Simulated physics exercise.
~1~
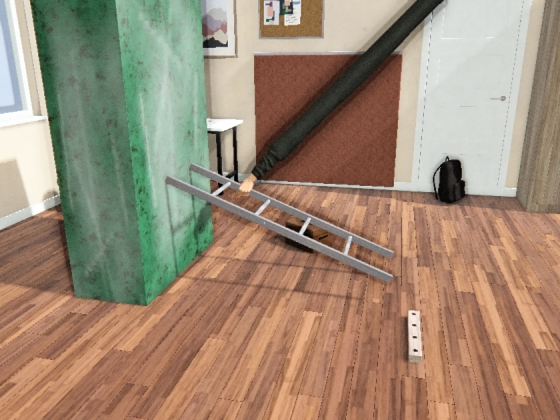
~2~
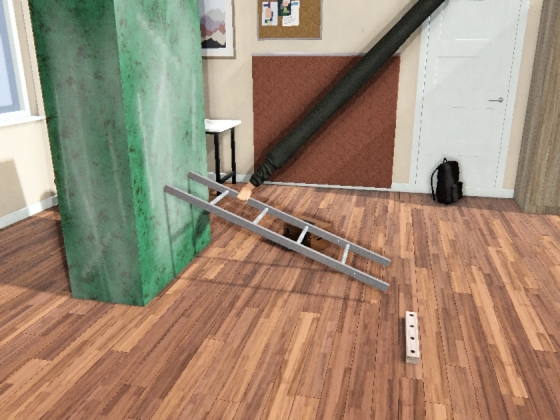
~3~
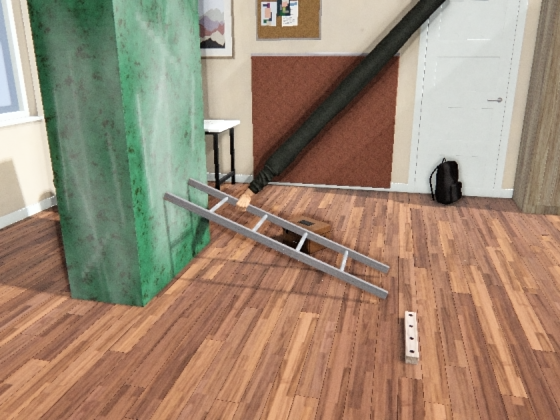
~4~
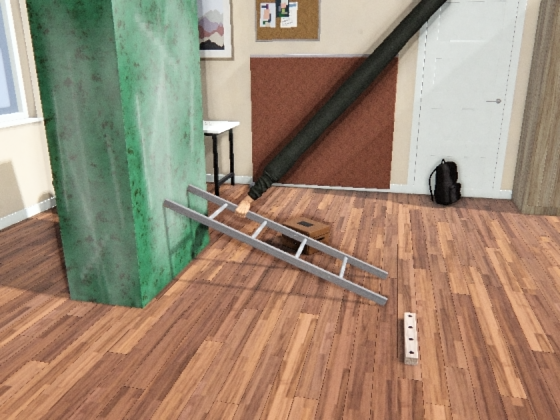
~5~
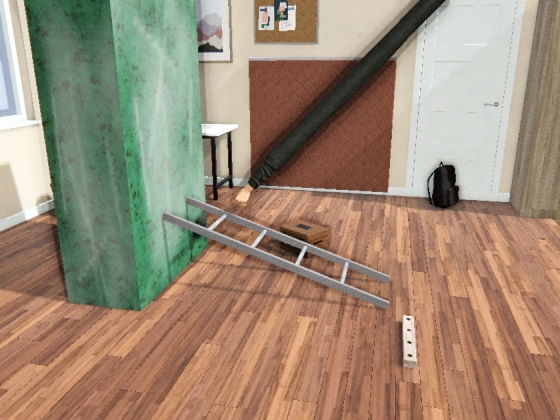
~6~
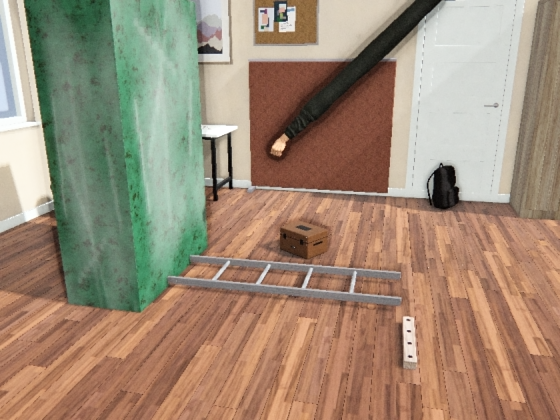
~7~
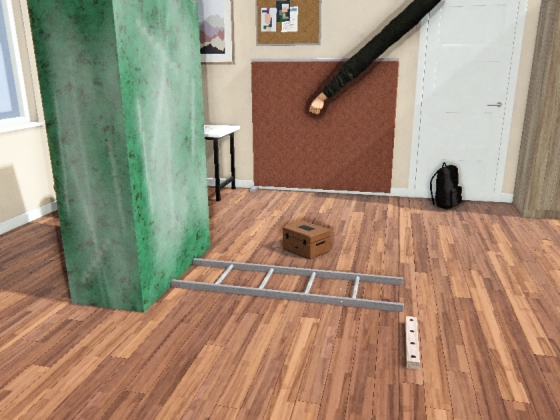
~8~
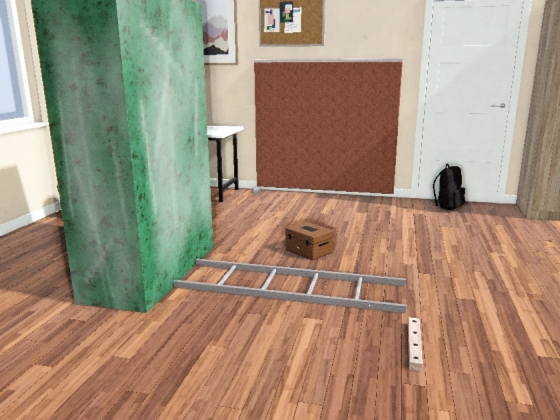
A grey ladder propped at a low slant against a green pillar sank gradually while a dark-sleeved arm held its upper end, then dropped flat onto the wooden floor once the hand let go and withdrew, beside a brown box that stayed put.
